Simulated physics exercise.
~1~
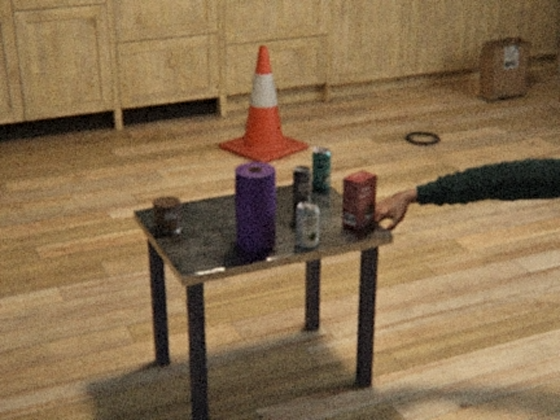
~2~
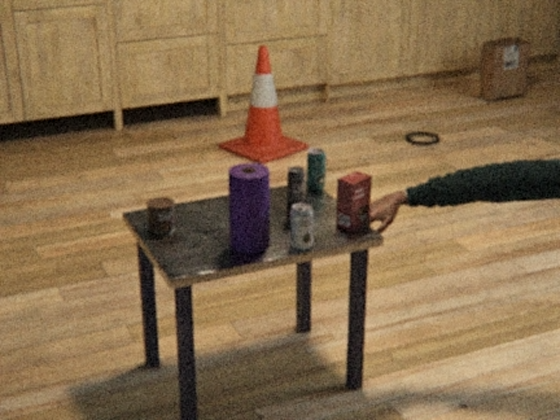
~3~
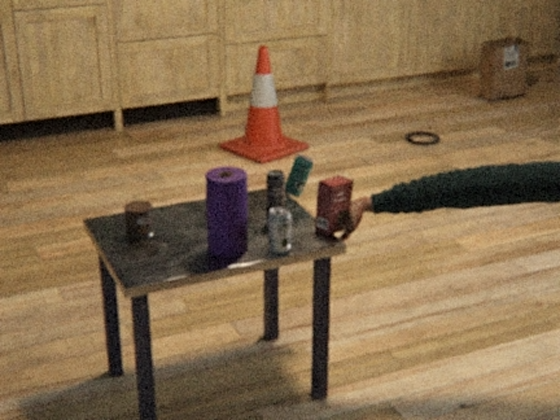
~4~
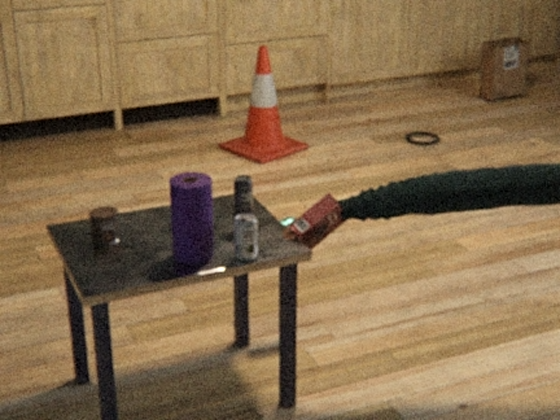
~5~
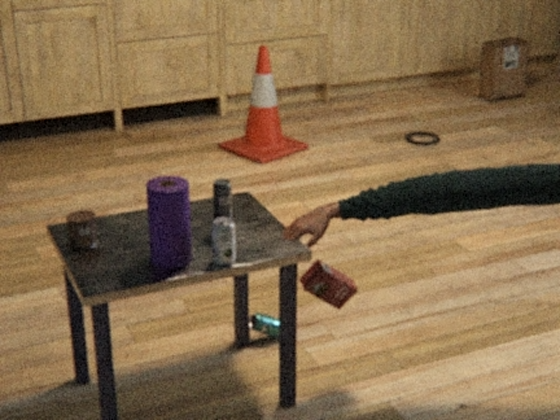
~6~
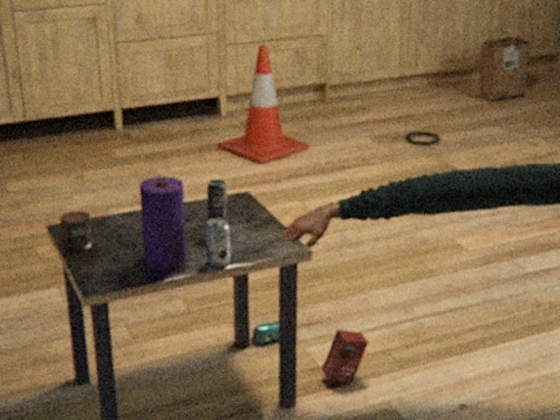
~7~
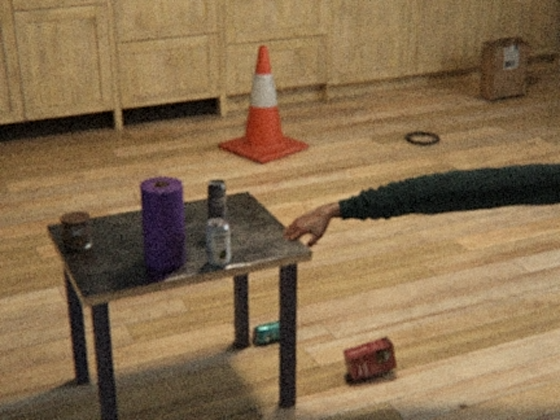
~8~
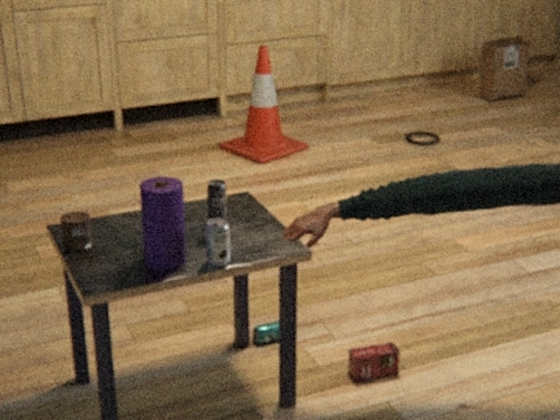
The clip shows a hand at the right edge of a small table holding a purple roll, cans and a red carton as the table slides left; a turquoise can and the carton topple off onto the floor, while the roll and remaining items stay upright on top.
